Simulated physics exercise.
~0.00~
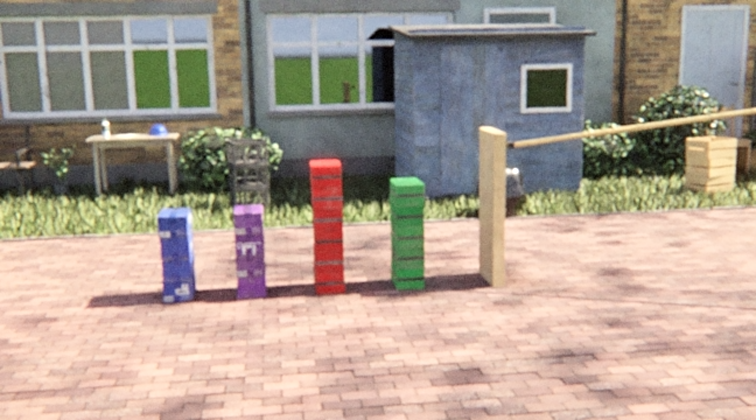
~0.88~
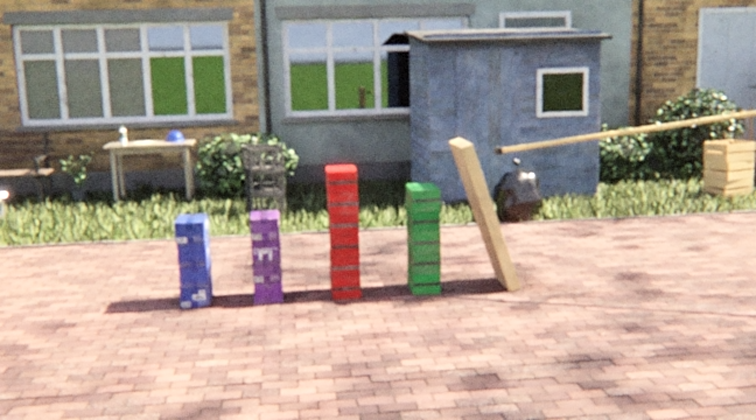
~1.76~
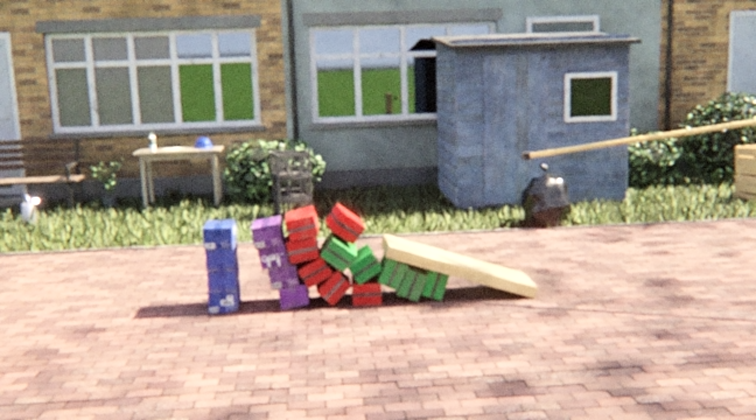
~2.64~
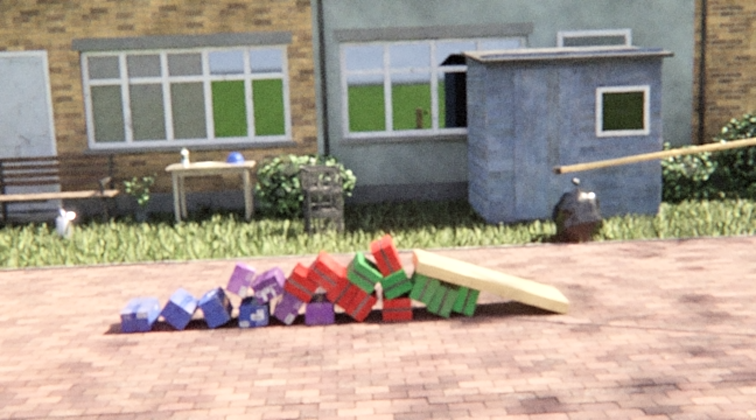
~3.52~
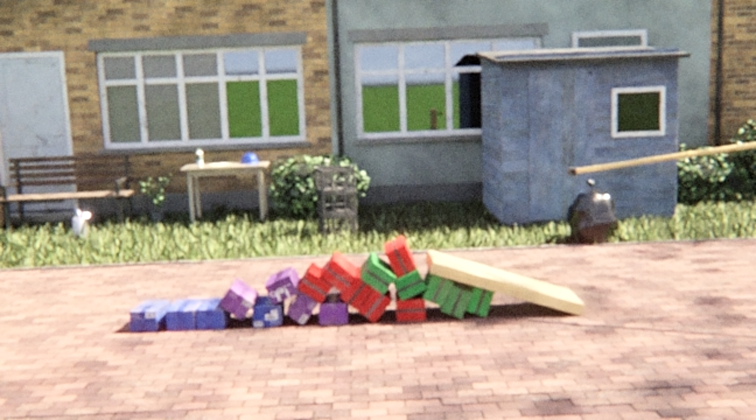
A wooden board standing on end tipped left into a row of green, red, purple and blue parcel stacks, which toppled one after another until they lay in a jumbled line, most of the blue parcels flat at the far left.
